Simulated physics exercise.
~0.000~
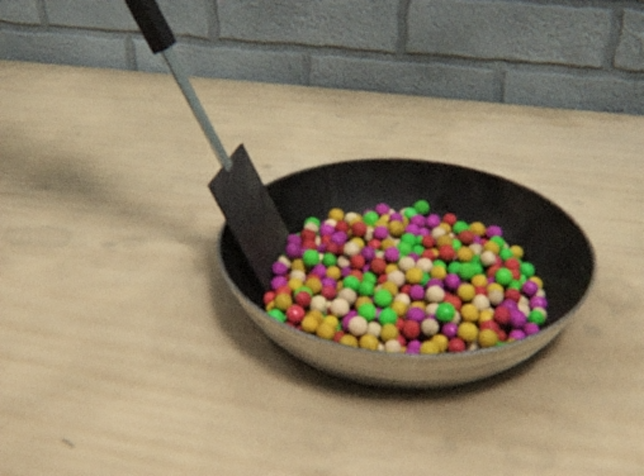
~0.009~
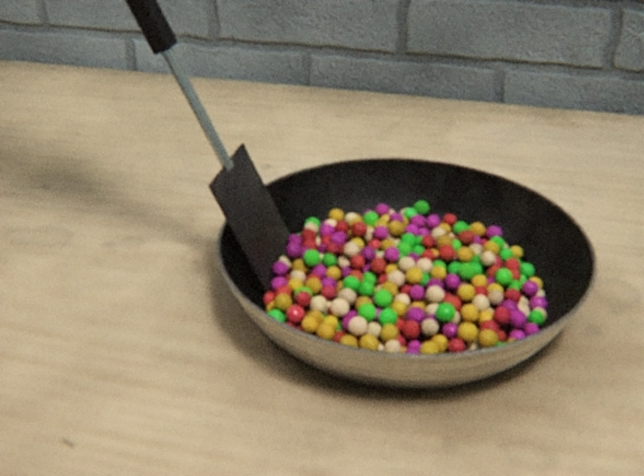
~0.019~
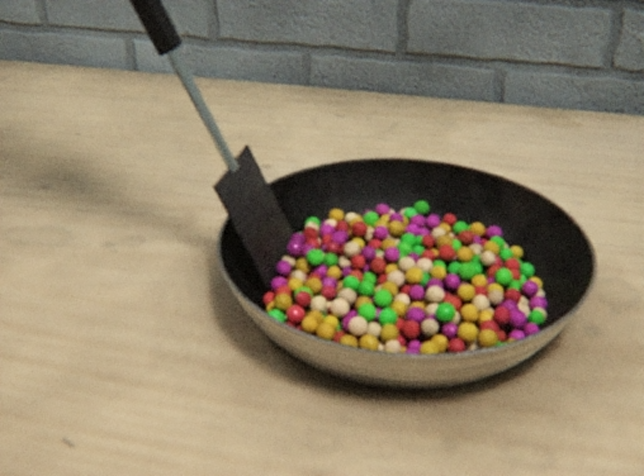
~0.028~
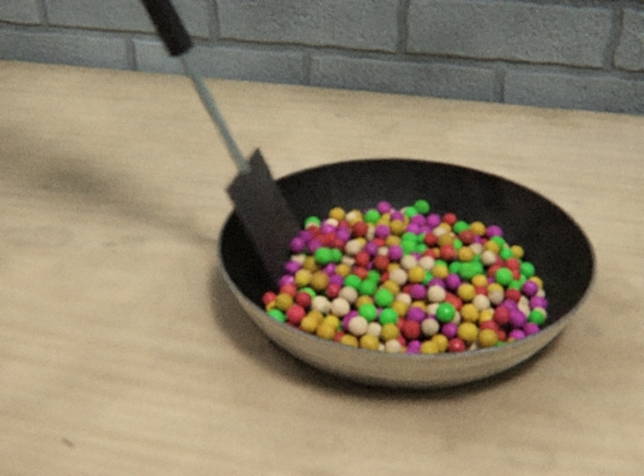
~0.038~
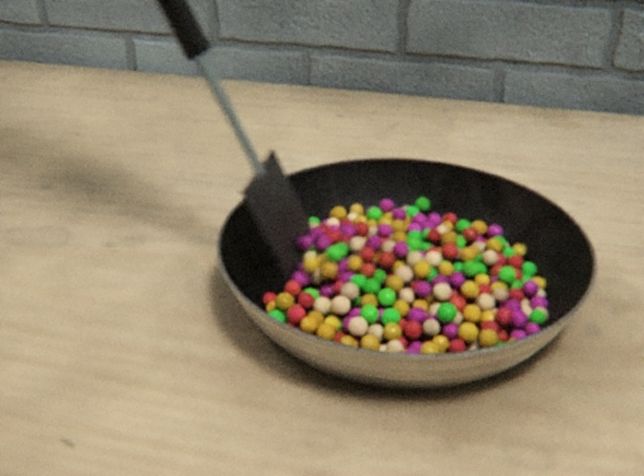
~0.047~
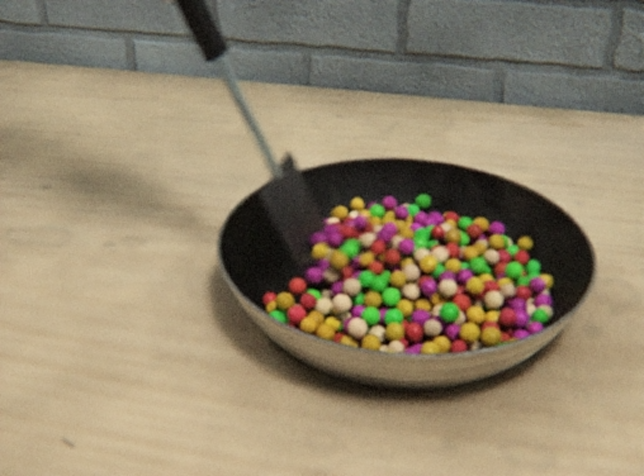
A dark, flat spatula with a black handle and grey shaft slants down into the left side of a frying pan on a pale wooden surface, before a grey brick wall, seen from slightly above. Many small round sweets in red, green, yellow, purple and cream cover the pan's dark inside. The spatula barely moves at first, then slides right, nudging nearby sweets rightward while the pan and camera stay still.
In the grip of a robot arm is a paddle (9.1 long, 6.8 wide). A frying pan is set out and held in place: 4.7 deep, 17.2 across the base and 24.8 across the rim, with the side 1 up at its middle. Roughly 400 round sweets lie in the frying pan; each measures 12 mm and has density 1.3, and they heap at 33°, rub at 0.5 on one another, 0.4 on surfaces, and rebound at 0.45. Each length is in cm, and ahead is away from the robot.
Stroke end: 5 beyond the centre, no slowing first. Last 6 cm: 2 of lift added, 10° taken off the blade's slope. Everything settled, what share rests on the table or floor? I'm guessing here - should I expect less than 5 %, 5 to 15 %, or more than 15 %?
You should expect 5 to 15 %.
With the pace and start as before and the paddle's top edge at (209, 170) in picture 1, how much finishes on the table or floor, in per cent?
10 percent or thereabouts.
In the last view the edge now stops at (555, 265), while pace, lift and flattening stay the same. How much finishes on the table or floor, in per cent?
Roughly 30 per cent.
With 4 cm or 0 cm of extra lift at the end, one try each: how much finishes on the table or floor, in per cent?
10 and 5 %.
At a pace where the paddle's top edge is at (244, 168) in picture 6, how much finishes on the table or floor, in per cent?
Expect about 0 per cent there.
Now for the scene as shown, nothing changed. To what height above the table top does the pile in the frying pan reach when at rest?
Roughly 5.5 centimetres.
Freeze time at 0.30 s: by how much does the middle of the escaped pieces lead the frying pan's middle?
I reckon roughly 20 centimetres.
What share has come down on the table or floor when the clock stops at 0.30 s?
Fraction noted: Close to 8 per cent.
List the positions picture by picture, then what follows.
The first frame shows paddle top edge at (225, 163), sloping 65°; upper third of the load around (396, 269), from x 270 to 540, top at y 210; 402 in the frying pan.
The second frame shows paddle top edge at (226, 163), sloping 65°; upper third of the load around (394, 268), from x 270 to 540, top at y 210.
The third frame shows paddle top edge at (231, 164), sloping 65°; upper third of the load around (394, 267), from x 270 to 540, top at y 210.
The fourth frame shows paddle top edge at (242, 167), sloping 65°; upper third of the load around (392, 268), from x 270 to 540, top at y 210.
The fifth frame shows paddle top edge at (258, 169), sloping 65°; upper third of the load around (389, 266), from x 270 to 540, top at y 205.
The sixth frame shows paddle top edge at (275, 172), sloping 65°; upper third of the load around (398, 262), from x 270 to 545, top at y 200; 402 in the frying pan.
By 0.07 s, sloping 65°, highest piece 7 above the table; 402 in the frying pan.
By 0.09 s, sloping 62°, highest piece 8 above the table; 402 in the frying pan.
By 0.30 s, sloping 55°, highest piece 6 above the table; 367 in the frying pan, 31 on the table or floor, 4 on the blade or in flight.
By 1.35 s, sloping 55°, highest piece 5 above the table; 367 in the frying pan, 35 on the table or floor.
Final count, 367 in the frying pan, 35 on the table or floor. That is 9 % on the table or floor.
